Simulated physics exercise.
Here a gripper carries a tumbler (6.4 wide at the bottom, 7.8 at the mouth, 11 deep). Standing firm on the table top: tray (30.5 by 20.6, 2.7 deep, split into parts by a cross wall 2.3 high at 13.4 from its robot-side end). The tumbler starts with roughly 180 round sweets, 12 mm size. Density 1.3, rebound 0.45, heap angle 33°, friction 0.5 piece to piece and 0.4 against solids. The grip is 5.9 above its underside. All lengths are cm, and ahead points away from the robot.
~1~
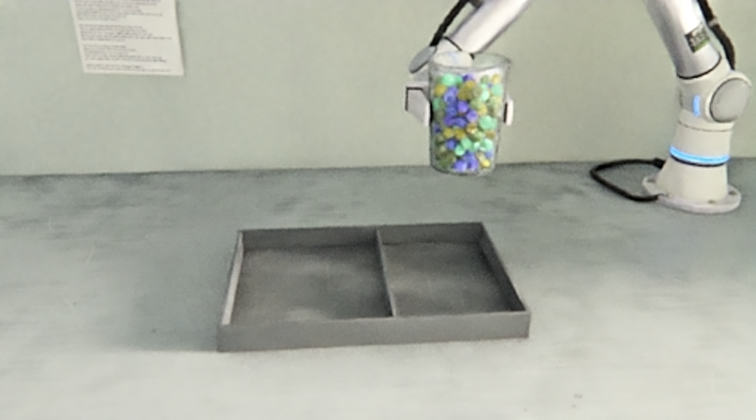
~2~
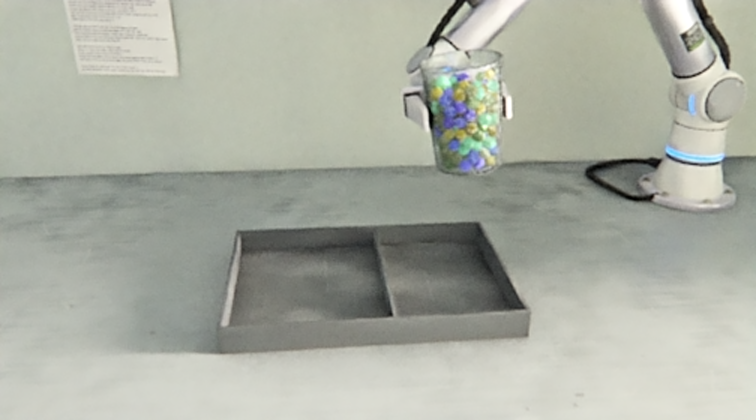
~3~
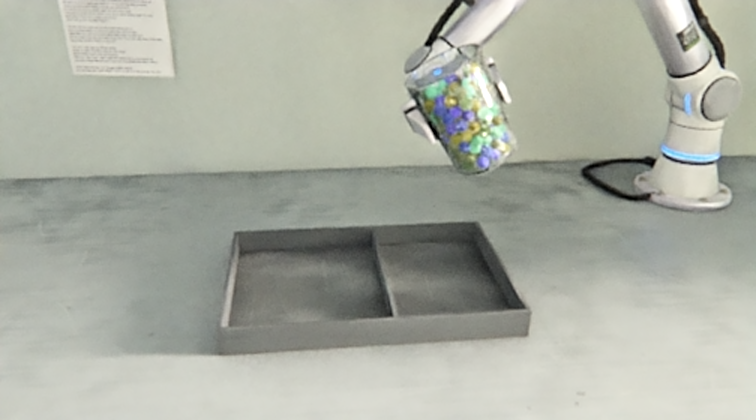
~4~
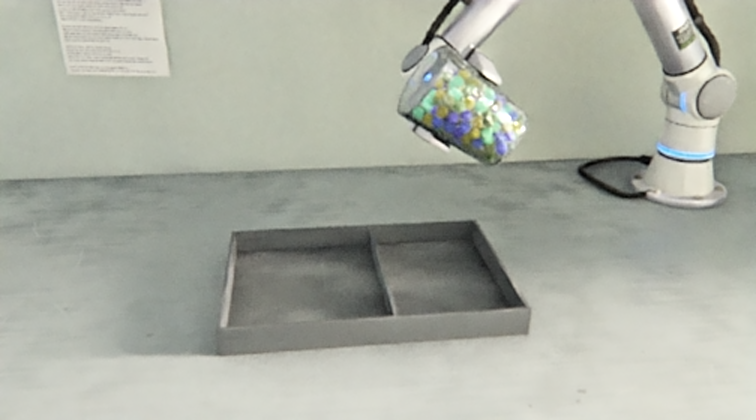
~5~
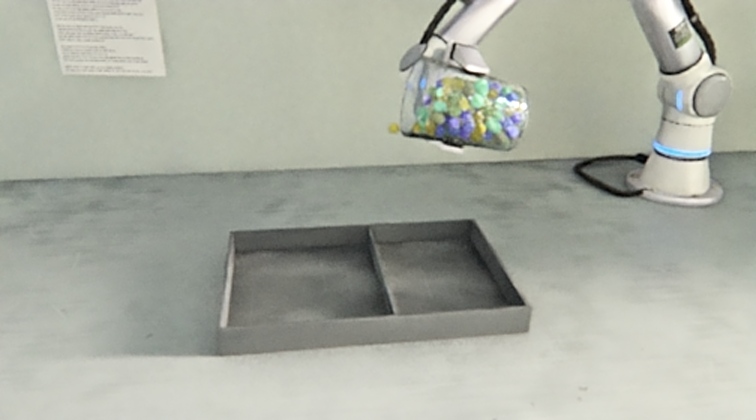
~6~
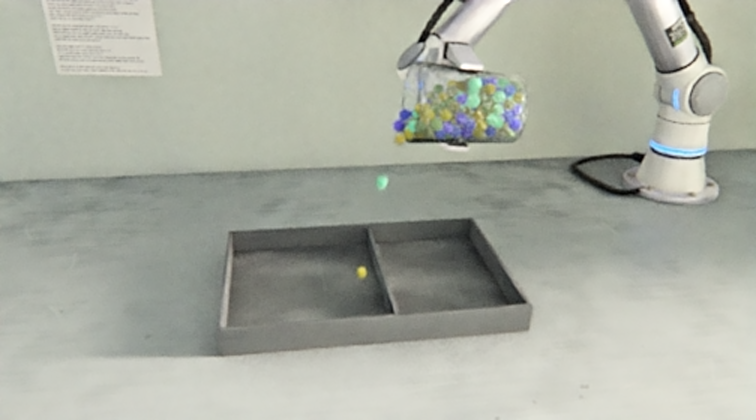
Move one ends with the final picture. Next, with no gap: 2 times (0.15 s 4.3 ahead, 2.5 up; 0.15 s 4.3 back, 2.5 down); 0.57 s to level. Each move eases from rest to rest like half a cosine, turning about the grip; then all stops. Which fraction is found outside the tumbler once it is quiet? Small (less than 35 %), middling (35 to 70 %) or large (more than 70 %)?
A large share, more than 70 %, ends outside the tumbler.
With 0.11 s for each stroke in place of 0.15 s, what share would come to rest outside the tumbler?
In that case some 95 per cent.
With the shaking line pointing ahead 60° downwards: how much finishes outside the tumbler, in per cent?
Some 15 per cent.
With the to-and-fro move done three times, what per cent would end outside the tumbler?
It would be near 85 per cent.
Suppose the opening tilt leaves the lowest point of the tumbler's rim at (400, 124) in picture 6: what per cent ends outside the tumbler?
About 40 per cent.
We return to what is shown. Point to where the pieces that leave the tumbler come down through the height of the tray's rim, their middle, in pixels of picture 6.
Near (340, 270).
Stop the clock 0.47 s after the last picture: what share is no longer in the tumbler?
Near 50 per cent so far.
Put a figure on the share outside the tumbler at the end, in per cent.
About 80 per cent.
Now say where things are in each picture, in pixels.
In the first frame, tumbler middle at (466, 115), level; upper third of the load around (464, 96), from x 435 to 495, top at y 80; 183 in the tumbler.
In the second frame, tumbler middle at (465, 115), tilted 8° forward; upper third of the load around (465, 96), from x 435 to 495, top at y 80.
In the third frame, tumbler middle at (466, 114), tilted 29° forward; upper third of the load around (464, 96), from x 425 to 505, top at y 70.
In the fourth frame, tumbler middle at (466, 111), tilted 55° forward; upper third of the load around (466, 96), from x 420 to 515, top at y 75.
In the fifth frame, tumbler middle at (466, 108), tilted 76° forward; upper third of the load around (470, 95), from x 395 to 520, top at y 80.
In the sixth frame, tumbler middle at (465, 106), tilted 84° forward; upper third of the load around (479, 95), from x 360 to 515, top at y 80; 181 in the tumbler, 1 in the far-side part, 1 in flight or on a rim.
Then, 0.47 s later, tilted 84° forward, highest piece 24 above the table; 90 in the tumbler, 84 in the far-side part, 7 in the robot-side part, 2 in flight or on a rim.
Then, 0.94 s later, tilted 30° forward, highest piece 23 above the table; 126 in the far-side part, 40 in the tumbler, 16 in the robot-side part, 1 on the table or floor.
Then, 1.37 s later, level, highest piece 20 above the table; 126 in the far-side part, 40 in the tumbler, 16 in the robot-side part, 1 on the table or floor.
Then, 2.42 s later, level, highest piece 20 above the table; 126 in the far-side part, 40 in the tumbler, 16 in the robot-side part, 1 on the table or floor.
At rest, 126 in the far-side part, 40 in the tumbler, 16 in the robot-side part, 1 on the table or floor. That is 78 % outside the tumbler.
